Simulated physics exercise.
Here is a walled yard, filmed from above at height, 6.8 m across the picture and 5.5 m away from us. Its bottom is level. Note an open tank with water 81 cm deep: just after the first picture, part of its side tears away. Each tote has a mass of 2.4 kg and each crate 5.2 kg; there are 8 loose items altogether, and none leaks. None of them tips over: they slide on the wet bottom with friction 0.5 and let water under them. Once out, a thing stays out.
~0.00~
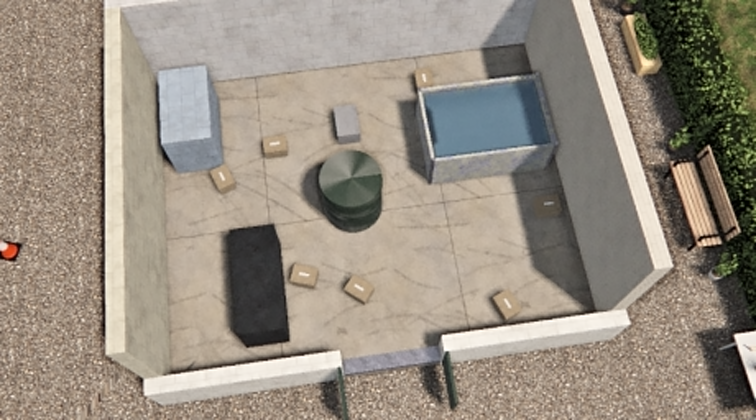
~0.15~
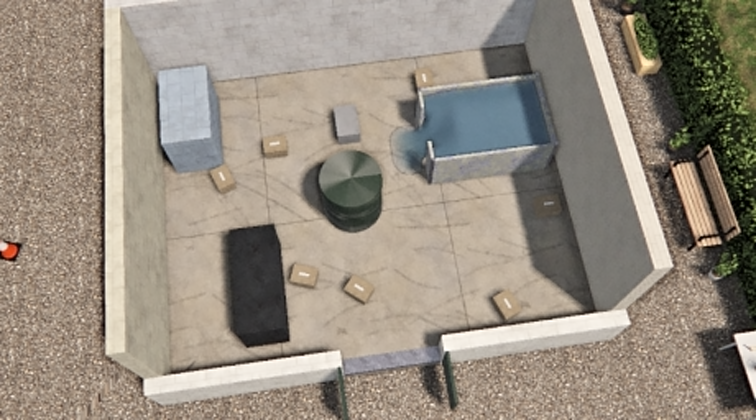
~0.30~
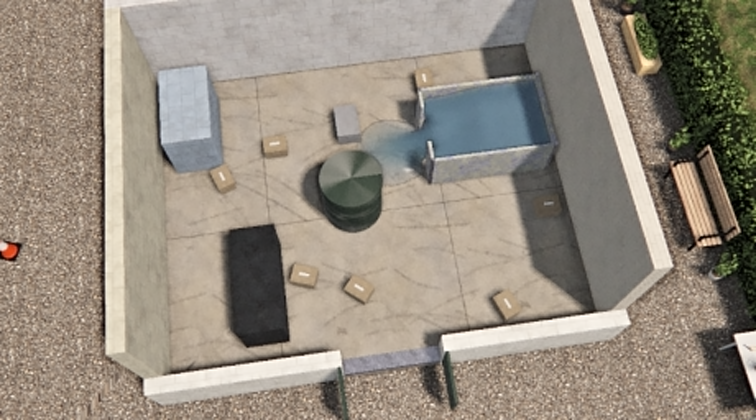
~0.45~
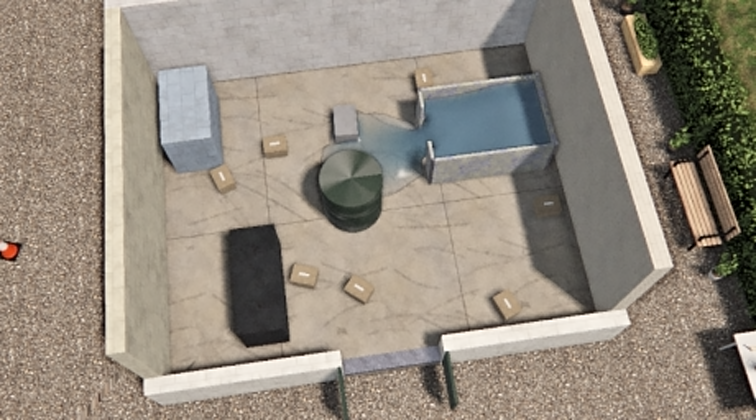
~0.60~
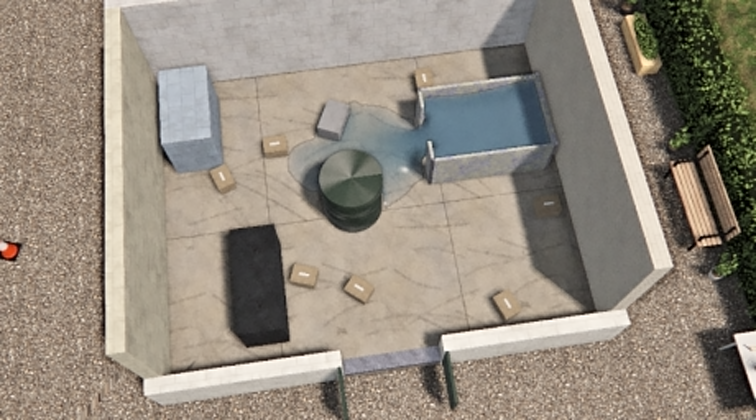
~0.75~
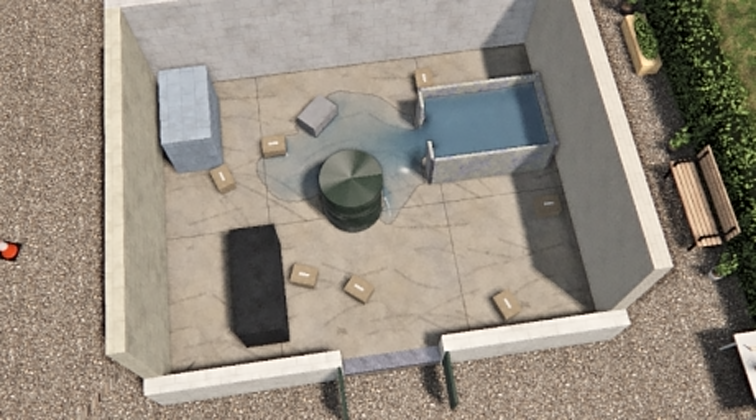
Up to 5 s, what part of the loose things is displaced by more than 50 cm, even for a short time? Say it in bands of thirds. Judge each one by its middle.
I would put it between one and two thirds.
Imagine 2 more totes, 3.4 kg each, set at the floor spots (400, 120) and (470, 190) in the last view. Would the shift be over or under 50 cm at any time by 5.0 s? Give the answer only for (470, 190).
I'd say it comes out inside the limit.
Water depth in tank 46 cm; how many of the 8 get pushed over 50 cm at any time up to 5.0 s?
That would make 3 of them.
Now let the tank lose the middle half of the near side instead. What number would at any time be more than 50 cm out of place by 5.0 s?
The answer then is 4.
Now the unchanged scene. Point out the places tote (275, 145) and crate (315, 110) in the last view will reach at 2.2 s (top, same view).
Estimated pixels: (226, 103) and (211, 76).
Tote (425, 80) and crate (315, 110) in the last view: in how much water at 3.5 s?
Roughly 0 and 20 cm.
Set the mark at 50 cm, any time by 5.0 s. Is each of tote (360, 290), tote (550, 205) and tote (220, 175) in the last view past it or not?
Within the mark, within the mark, beyond the mark.
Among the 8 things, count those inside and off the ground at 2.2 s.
At that time the total is 3.
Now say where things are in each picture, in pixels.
A crate at (347, 120), on the bottom; a tote at (275, 144) rests on the ground; water covers 2.5 m2; 0 of 8 have shifted, in the first frame.
A crate at (347, 120) rests on the ground; a tote at (275, 144) rests on the ground; water covers 3.0 m2; 0 of 8 have shifted, in the second frame.
A crate at (347, 120), on the bottom; a tote at (275, 144) rests on the ground; water covers 3.7 m2; 0 of 8 have shifted, in the third frame.
A crate at (345, 120) rests on the ground; a tote at (275, 144), on the bottom; water covers 4.5 m2; 0 of 8 have shifted, in the fourth frame.
A crate at (333, 116) rests on the ground, 25 cm from its start; a tote at (275, 144), on the bottom; 5.6 m2 under water; 1 of 8 have shifted, in the fifth frame.
A crate at (317, 112) rests on the ground, 55 cm from its start; a tote at (273, 144), on the bottom; 7.0 m2 under water; 1 of 8 have shifted, in the sixth frame.
After 1.1 s 2 of 8 are over 50 cm from their spots; 0 afloat.
After 2.2 s 3 of 8 are over 50 cm from their spots; 3 afloat.
After 3.5 s 3 of 8 are over 50 cm from their spots; 3 afloat.
After 5.0 s 4 of 8 are over 50 cm from their spots, and 4 have been at some point; 3 afloat.
